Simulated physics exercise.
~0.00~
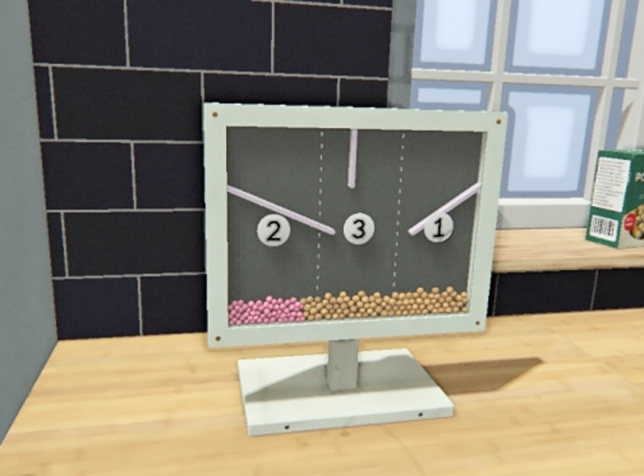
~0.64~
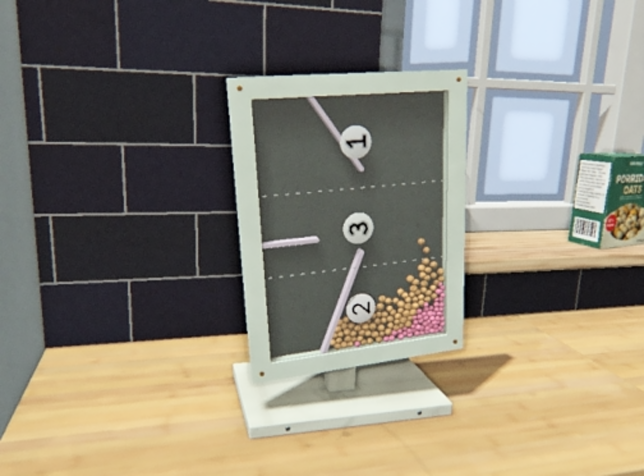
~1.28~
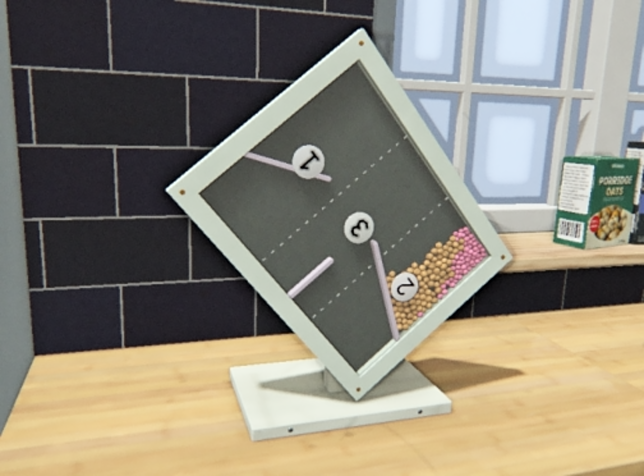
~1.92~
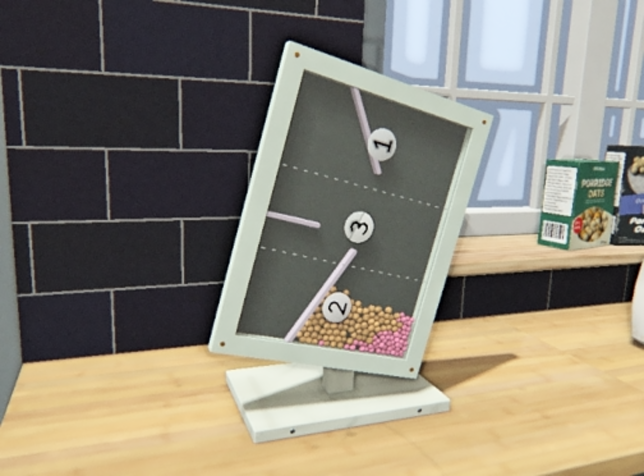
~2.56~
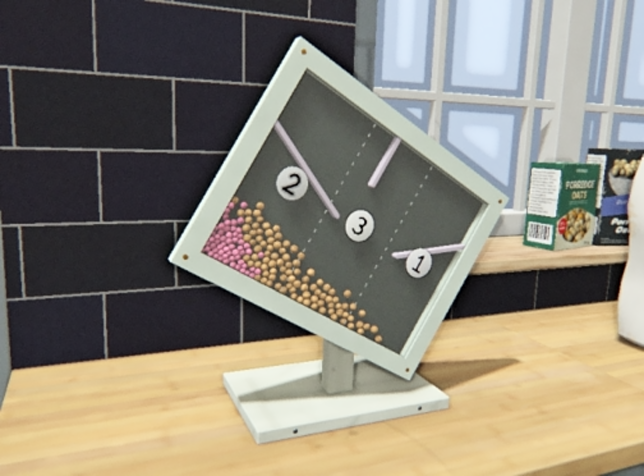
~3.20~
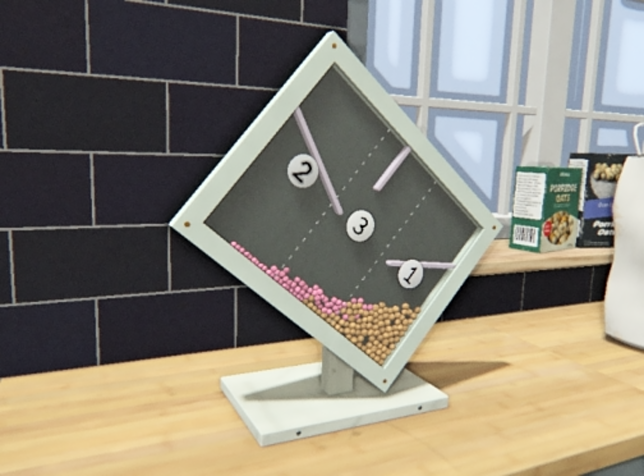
On a wooden kitchen counter, a framed case of tan and smaller pink beads tipped far anticlockwise, piling them into strip two, then swung back clockwise past level, and they slid down towards the lower corner, with most of the pink ending in strip three.
